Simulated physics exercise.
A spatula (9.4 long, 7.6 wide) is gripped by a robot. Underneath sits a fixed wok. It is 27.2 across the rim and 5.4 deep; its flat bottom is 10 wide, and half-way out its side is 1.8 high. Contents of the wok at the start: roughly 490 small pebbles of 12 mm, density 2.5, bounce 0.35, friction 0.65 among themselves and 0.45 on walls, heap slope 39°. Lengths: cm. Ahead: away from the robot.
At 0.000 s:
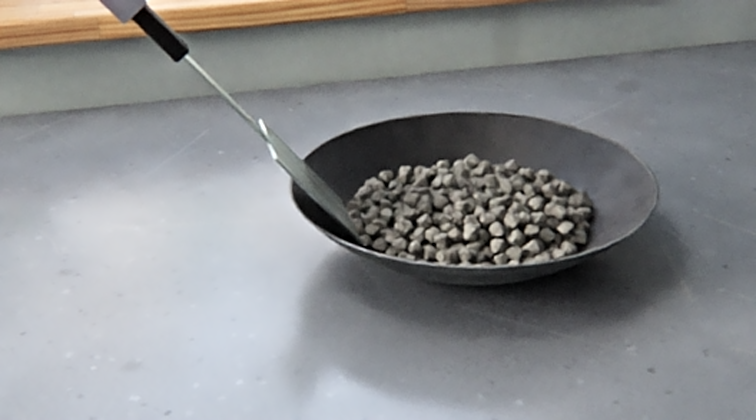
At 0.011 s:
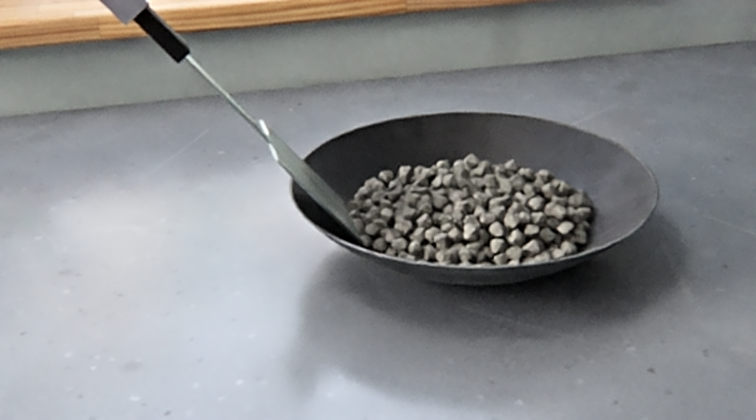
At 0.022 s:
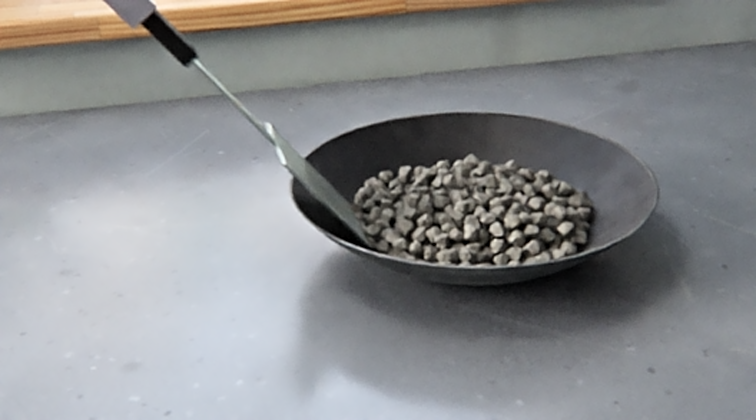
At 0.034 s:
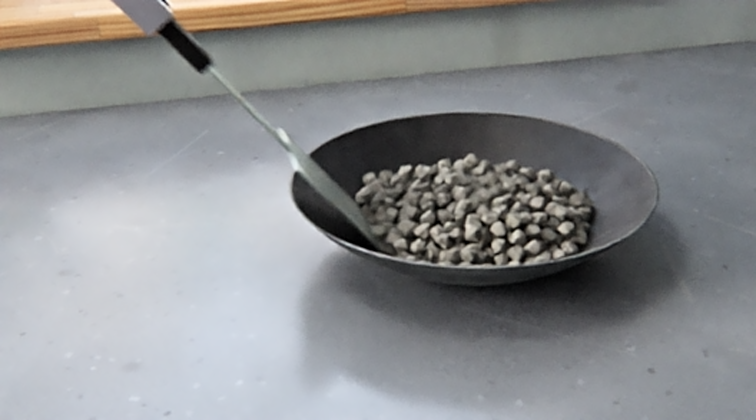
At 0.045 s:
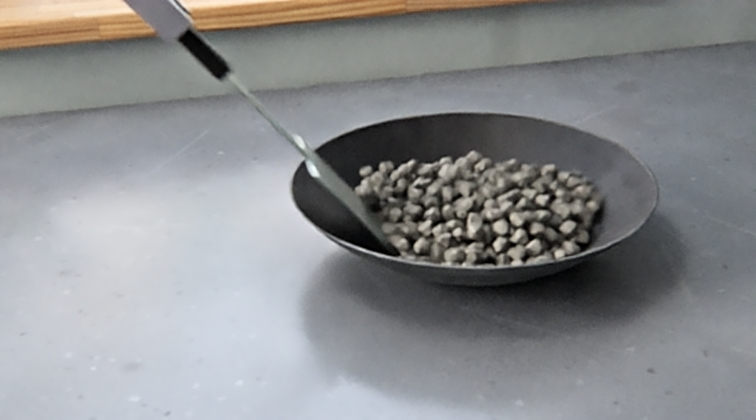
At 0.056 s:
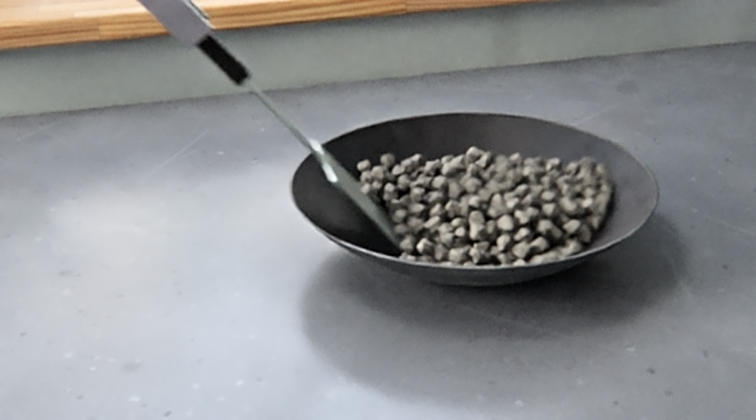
We see a dark, shallow wok of small grey pebbles on a grey surface, a spatula angled in at its left side; the spatula moves slightly right and pushes the pebbles a short way toward the right side.
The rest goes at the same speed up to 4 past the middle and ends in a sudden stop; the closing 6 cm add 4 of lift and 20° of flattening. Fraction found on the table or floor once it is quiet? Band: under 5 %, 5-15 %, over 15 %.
5-15 %.
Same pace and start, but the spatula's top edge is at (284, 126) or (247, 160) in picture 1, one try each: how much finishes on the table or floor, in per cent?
Close to 10 and 10 percent respectively.
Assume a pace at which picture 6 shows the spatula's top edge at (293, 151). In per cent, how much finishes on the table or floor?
About 0 per cent.
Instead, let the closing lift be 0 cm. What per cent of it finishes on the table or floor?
15 %.
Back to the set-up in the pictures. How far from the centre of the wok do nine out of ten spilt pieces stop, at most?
35 centimetres, give or take.
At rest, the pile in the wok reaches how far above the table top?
Near 7.0 centimetres high.
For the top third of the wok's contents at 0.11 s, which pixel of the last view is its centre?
It is centred at about (560, 176).
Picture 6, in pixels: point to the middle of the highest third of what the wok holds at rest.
It is centred near (574, 170) in the last view.
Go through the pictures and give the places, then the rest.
The first frame shows the spatula top edge at (267, 139), sloping 52°; upper third of the load around (471, 204), from x 350 to 585, top at y 160; 489 in the wok.
The second frame shows the spatula top edge at (268, 139), sloping 52°; upper third of the load around (471, 204), from x 350 to 585, top at y 160.
The third frame shows the spatula top edge at (275, 143), sloping 52°; upper third of the load around (472, 204), from x 355 to 585, top at y 160.
The fourth frame shows the spatula top edge at (289, 149), sloping 52°; upper third of the load around (473, 202), from x 360 to 585, top at y 160.
The fifth frame shows the spatula top edge at (306, 155), sloping 52°; upper third of the load around (482, 195), from x 360 to 595, top at y 160.
The sixth frame shows the spatula top edge at (323, 160), sloping 52°; upper third of the load around (499, 192), from x 360 to 605, top at y 155; 489 in the wok.
After 0.08 s, sloping 51°, highest piece 7 above the table; 489 in the wok.
After 0.11 s, sloping 44°, highest piece 8 above the table; 483 in the wok, 6 on the blade or in flight.
After 0.32 s, sloping 32°, highest piece 7 above the table; 444 in the wok, 39 on the table or floor, 6 on the blade or in flight.
After 1.37 s, sloping 32°, highest piece 7 above the table; 444 in the wok, 45 on the table or floor.
In the end, 444 in the wok, 45 on the table or floor. That is 9 % on the table or floor.
